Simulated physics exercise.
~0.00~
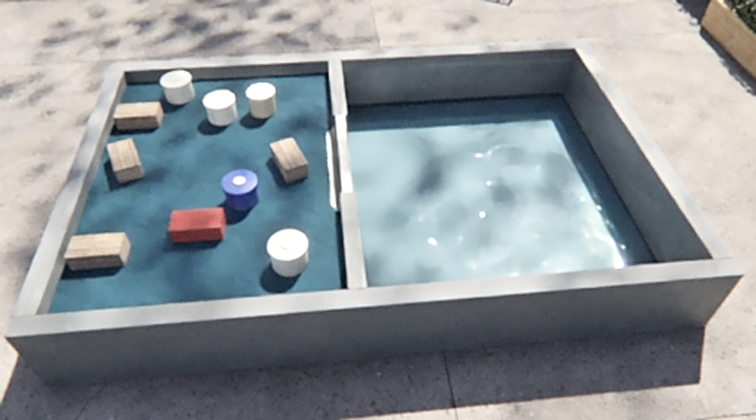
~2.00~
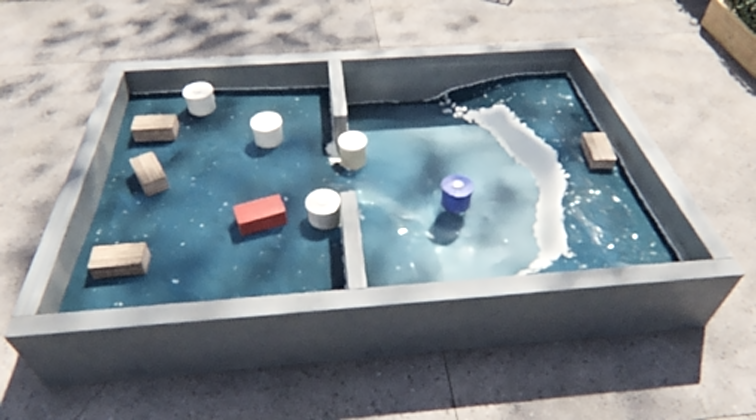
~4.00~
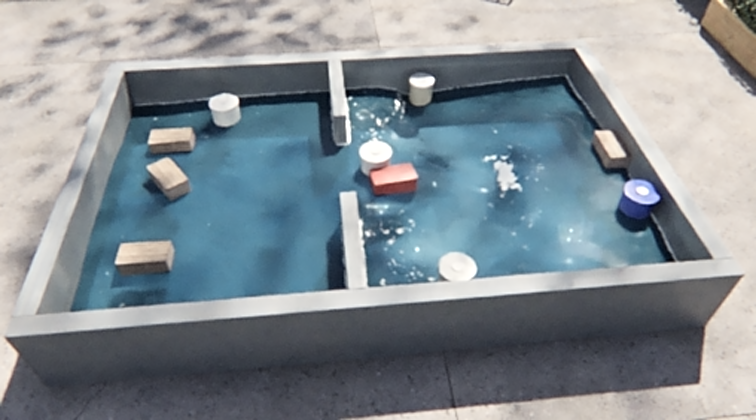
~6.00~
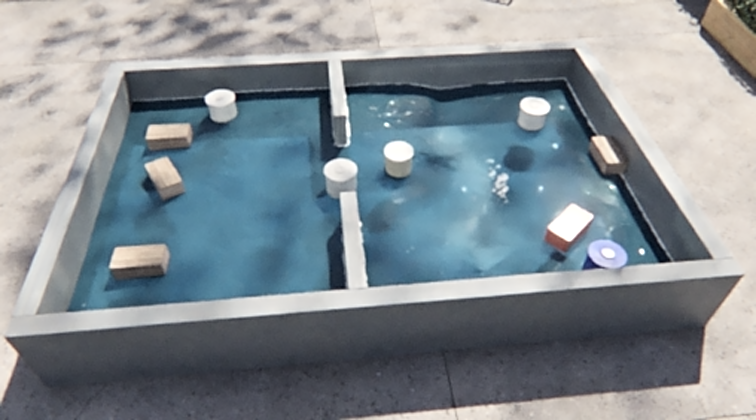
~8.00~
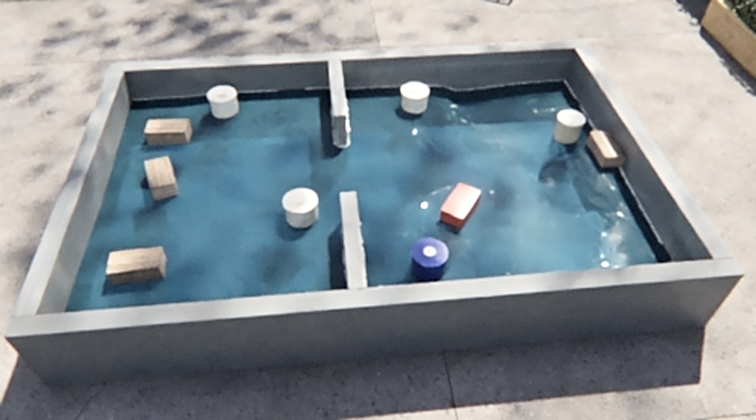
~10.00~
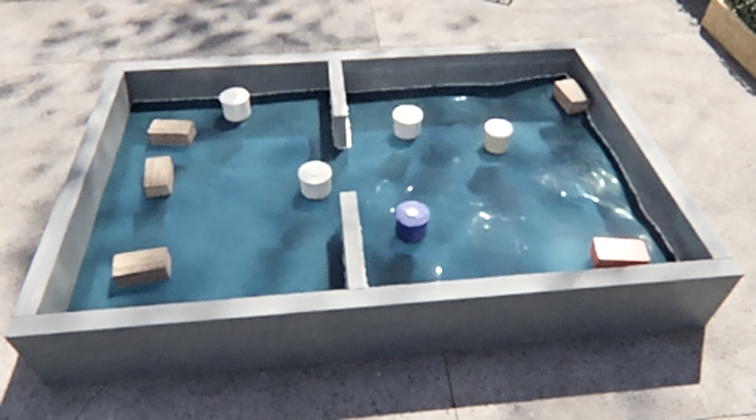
Water surges through the divider's gap, carrying the blue tub, red block and others rightward, afloat.
